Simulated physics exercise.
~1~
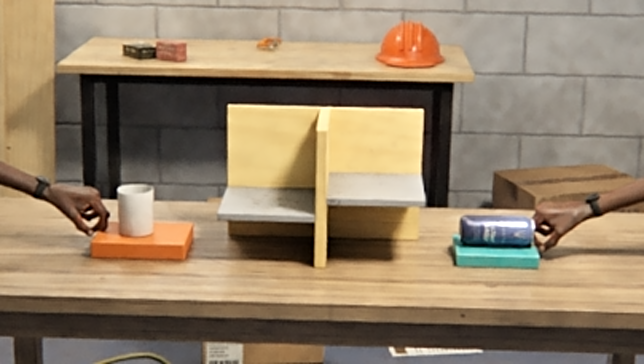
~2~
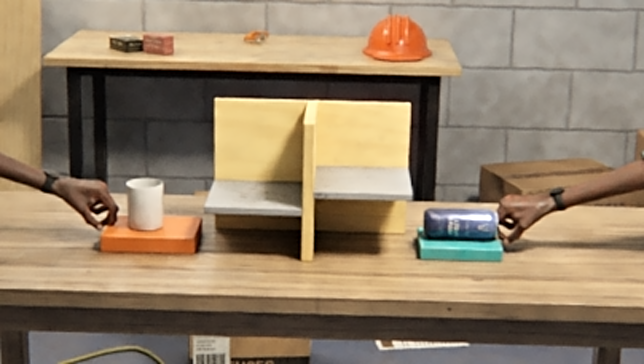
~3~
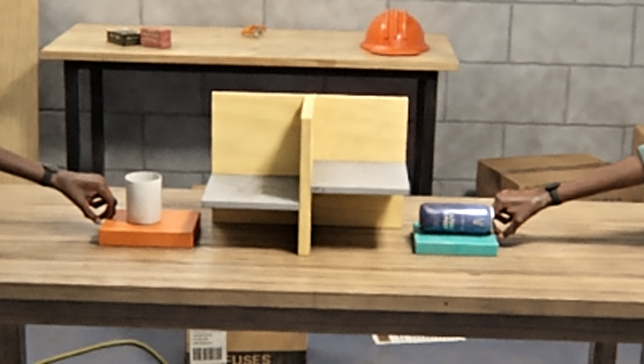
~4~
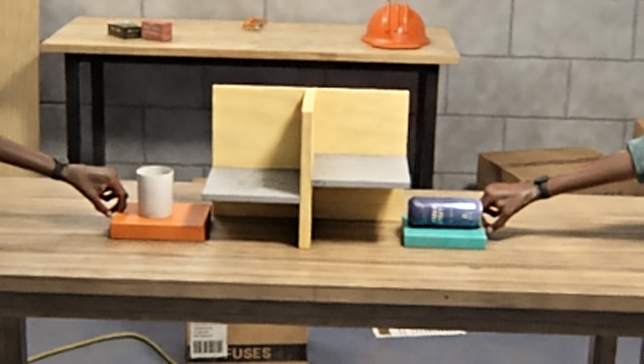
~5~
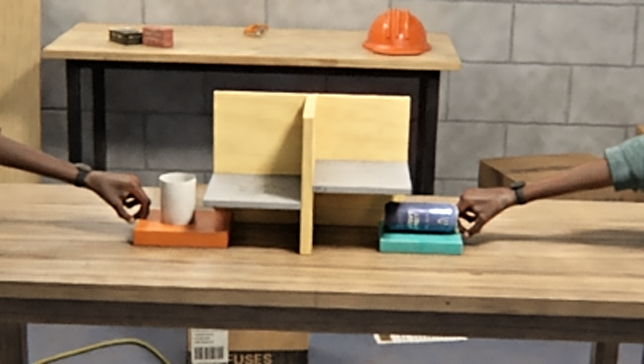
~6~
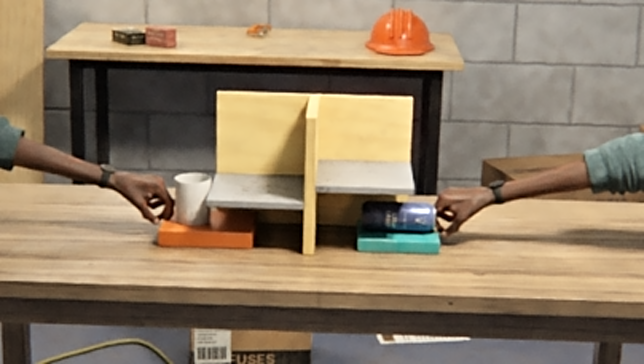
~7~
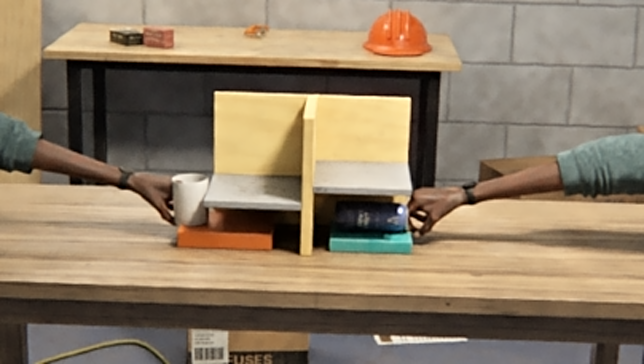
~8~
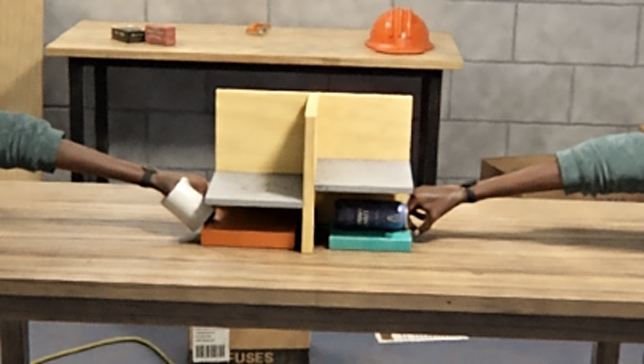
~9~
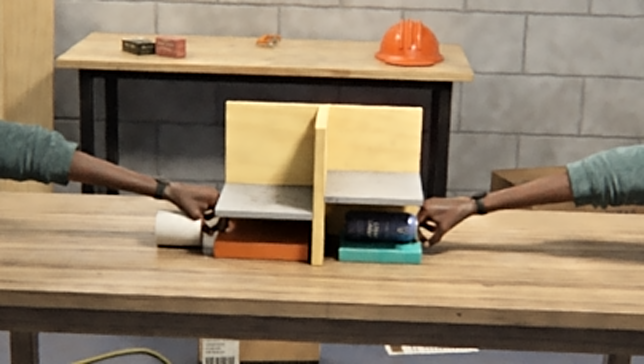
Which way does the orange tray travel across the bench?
The orange tray travels to the right, sliding in under the left-hand shelf.
